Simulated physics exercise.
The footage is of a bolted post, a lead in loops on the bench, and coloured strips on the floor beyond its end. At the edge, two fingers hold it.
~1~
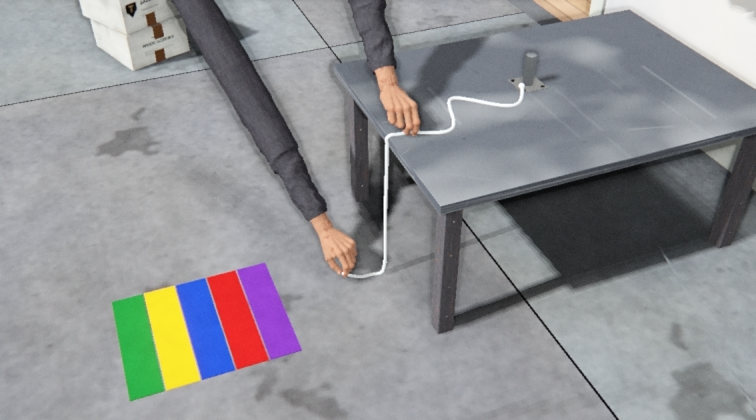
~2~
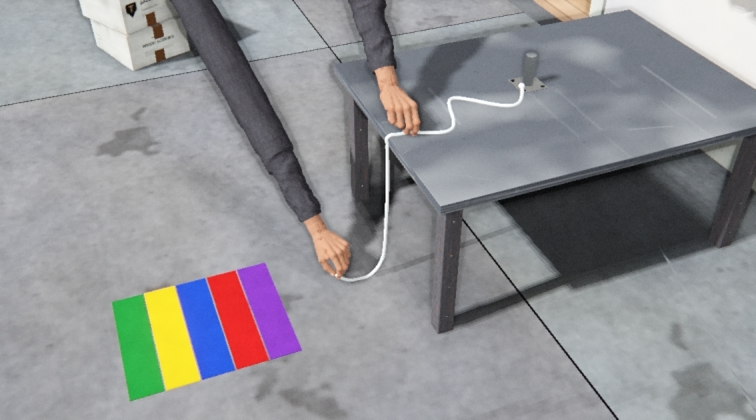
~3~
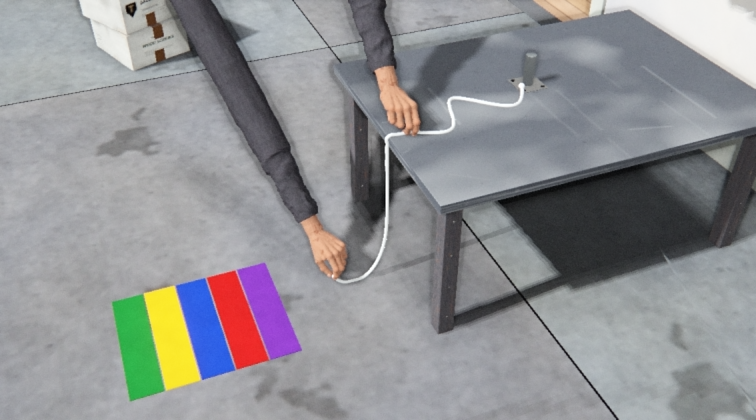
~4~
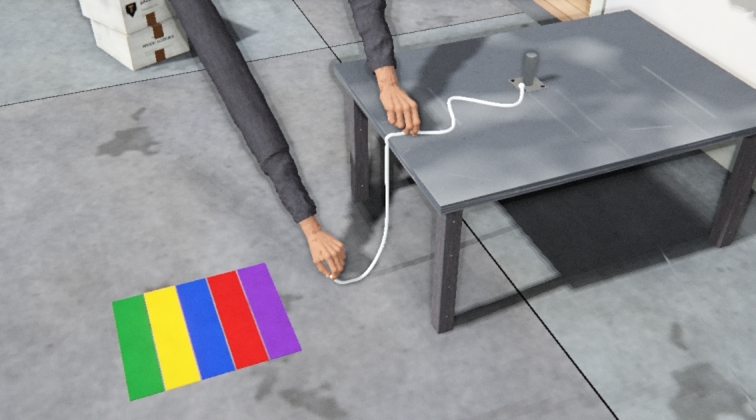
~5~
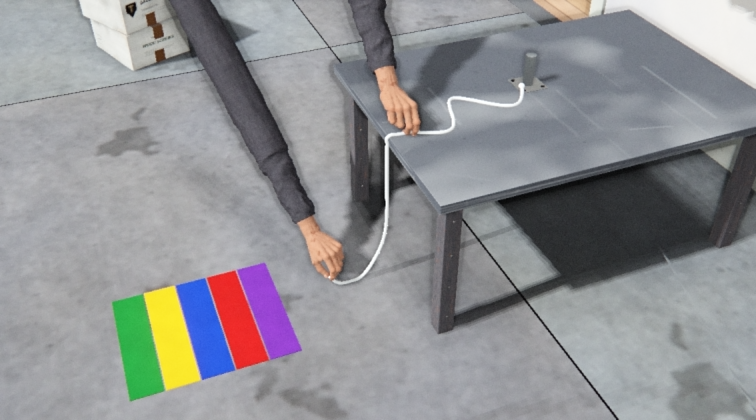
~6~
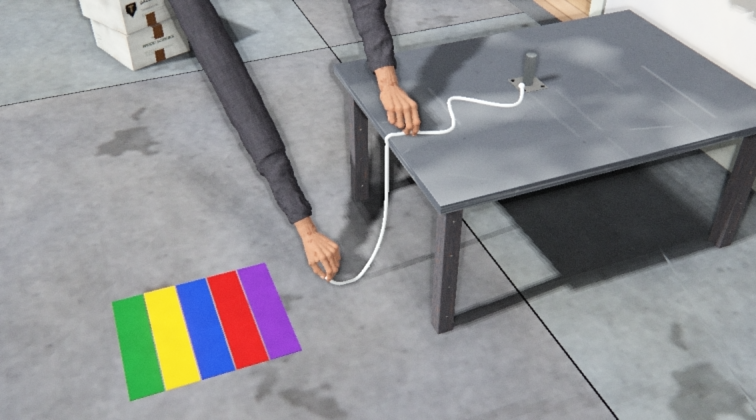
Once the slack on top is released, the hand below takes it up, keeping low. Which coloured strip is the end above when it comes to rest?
The yellow one.
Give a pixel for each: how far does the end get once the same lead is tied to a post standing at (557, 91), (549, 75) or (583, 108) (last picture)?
Around (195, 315), (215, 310) and (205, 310).
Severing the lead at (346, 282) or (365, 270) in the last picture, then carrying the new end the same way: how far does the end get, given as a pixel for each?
It would end up close to (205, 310), then close to (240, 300).
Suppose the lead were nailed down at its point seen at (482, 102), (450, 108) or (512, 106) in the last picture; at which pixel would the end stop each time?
(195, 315), (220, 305) and (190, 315).
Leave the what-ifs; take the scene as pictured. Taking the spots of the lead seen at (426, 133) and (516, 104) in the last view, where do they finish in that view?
The first one ends up at (361, 148) and the second one at (489, 96).
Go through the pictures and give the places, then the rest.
In the first frame, end (343, 273); purple (280, 337); red (247, 347); blue (213, 357); yellow (179, 366); green (143, 377).
In the second frame, end (336, 275); lead through (520, 101) (455, 98) (448, 131) (387, 147) (387, 207) (383, 258).
In the third frame, end (333, 276).
In the fourth frame, end (332, 276); lead through (520, 101) (455, 98) (448, 131) (387, 147) (387, 207) (377, 258).
In the fifth frame, end (330, 277).
In the sixth frame, end (326, 278); lead through (520, 101) (455, 98) (448, 131) (387, 147) (386, 207) (372, 258).
Soon after, end near (223, 306); over red.
Then, end near (190, 315); over blue.
At full stretch, end near (170, 320); over yellow. The end stops over the yellow strip.
